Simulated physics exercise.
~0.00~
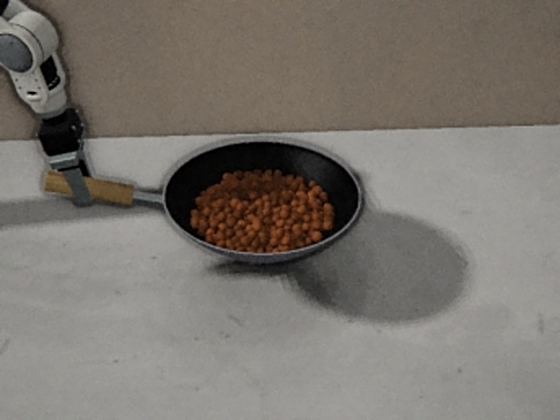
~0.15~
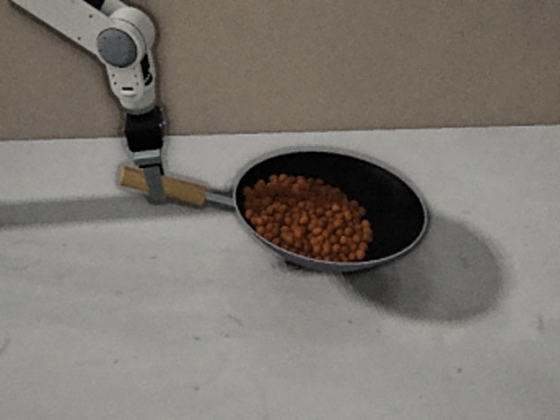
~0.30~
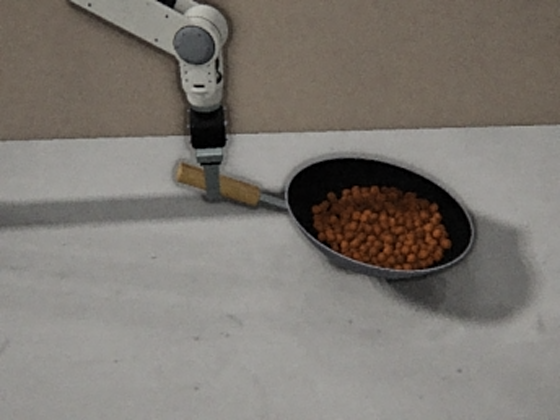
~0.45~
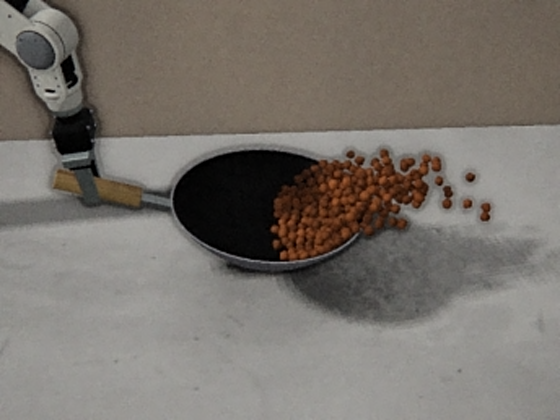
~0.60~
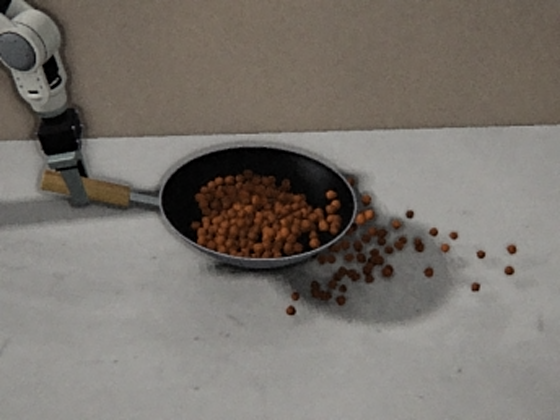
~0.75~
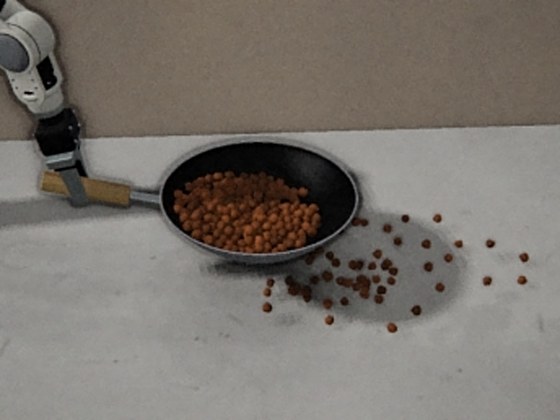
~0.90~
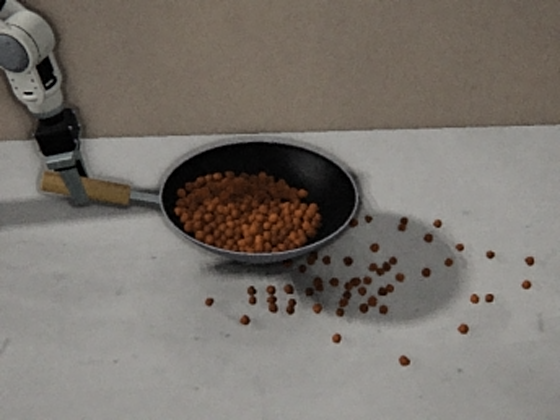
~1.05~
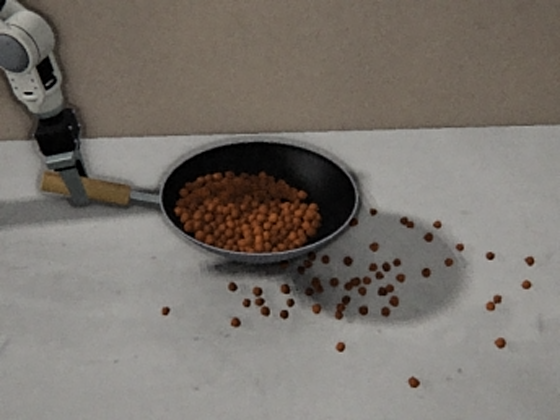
A white and black robot arm at the left grips the wooden handle of a dark frying pan heaped with reddish-brown hazelnuts, seen from slightly above over a pale grey surface with a brown wall behind. The arm carries the pan to the right, and the pan leans a little as it goes. It then pulls back sharply to the left, and the nuts surge over the right rim in a stream. The pan settles level near its starting place while spilled nuts drop, bounce and scatter. At the end the pan is still, holding most of the nuts, with dozens strewn below and to the right.
